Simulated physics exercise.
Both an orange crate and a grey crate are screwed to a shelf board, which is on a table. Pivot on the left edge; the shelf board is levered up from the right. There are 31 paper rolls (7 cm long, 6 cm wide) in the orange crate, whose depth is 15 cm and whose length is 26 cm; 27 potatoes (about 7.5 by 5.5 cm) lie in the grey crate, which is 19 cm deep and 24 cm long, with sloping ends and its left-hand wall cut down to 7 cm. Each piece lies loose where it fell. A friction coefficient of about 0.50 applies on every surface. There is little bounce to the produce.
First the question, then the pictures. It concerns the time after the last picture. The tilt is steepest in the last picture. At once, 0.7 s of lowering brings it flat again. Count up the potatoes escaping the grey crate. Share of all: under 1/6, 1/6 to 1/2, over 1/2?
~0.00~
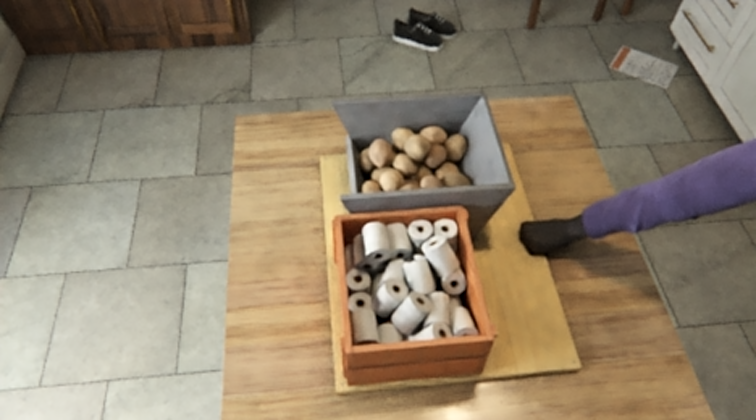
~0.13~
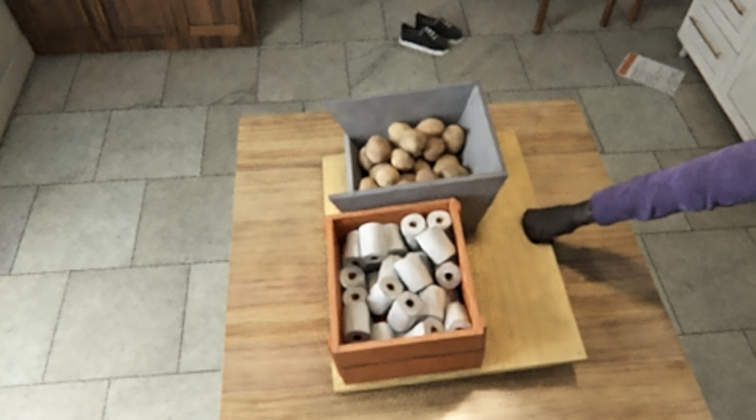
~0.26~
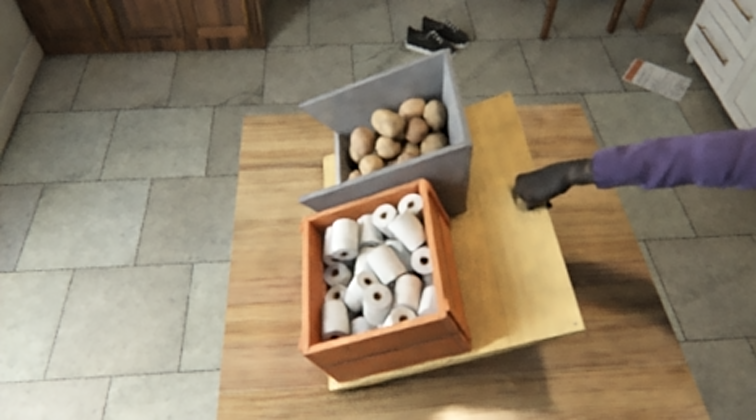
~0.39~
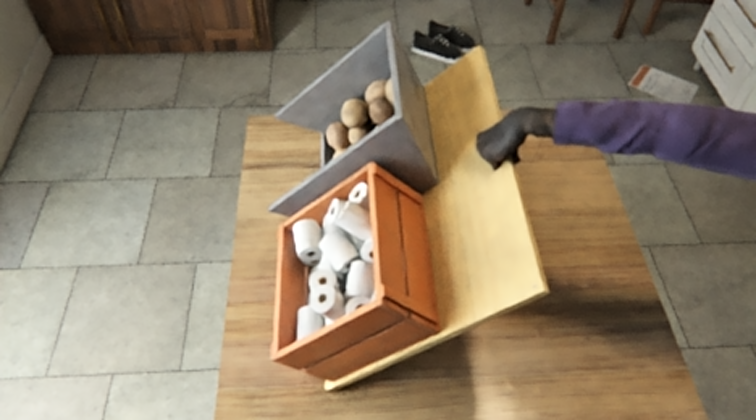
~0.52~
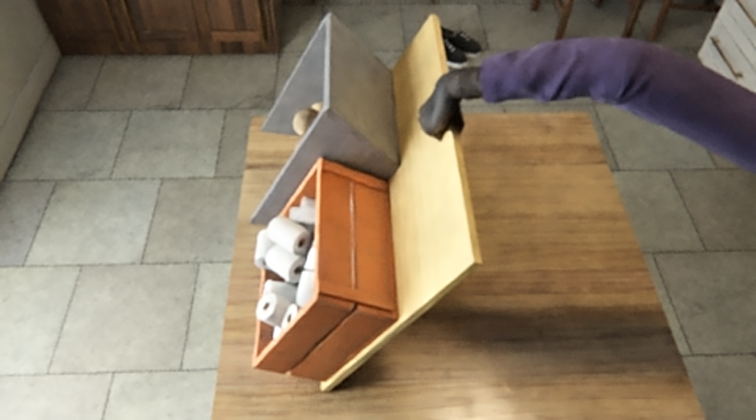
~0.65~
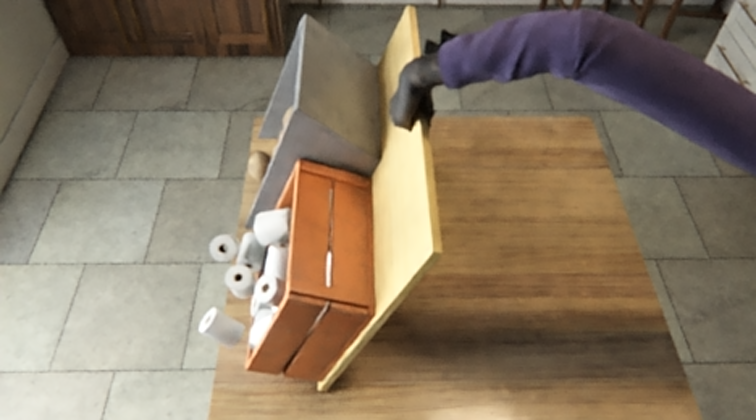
Over 1/2.
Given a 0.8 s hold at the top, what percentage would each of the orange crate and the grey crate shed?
Orange crate: 30%, grey crate: 80%.
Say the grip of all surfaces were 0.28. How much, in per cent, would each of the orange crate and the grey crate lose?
Orange crate 40, grey crate 70 per cent.
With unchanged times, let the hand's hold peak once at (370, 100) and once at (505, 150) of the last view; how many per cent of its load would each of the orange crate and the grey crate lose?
Loss per try - orange crate 50 / 10 percent, grey crate 80 / 30 percent.
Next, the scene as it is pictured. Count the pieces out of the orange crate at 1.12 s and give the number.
Roughly, out by then: Orange crate 8.
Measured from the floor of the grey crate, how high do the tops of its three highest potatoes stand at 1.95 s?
9 cm or thereabouts.
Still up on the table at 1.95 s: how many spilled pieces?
Roughly 8.
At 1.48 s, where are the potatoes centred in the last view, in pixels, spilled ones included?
They're centred near (281, 204).
After 0.86 s, tilt 53°; the orange crate is down by 8 of 31 and the grey crate is down by 15 of 27.
After 1.12 s, tilt 17°; the orange crate is down by 8 of 31 and the grey crate is down by 18 of 27.
After 1.48 s, tilt 0°; the orange crate is down by 8 of 31 and the grey crate is down by 19 of 27.
Outcome (at 1.95 s), the orange crate is down by 8 of 31 and the grey crate is down by 19 of 27. Asked share, 19 of 27, 70 per cent.
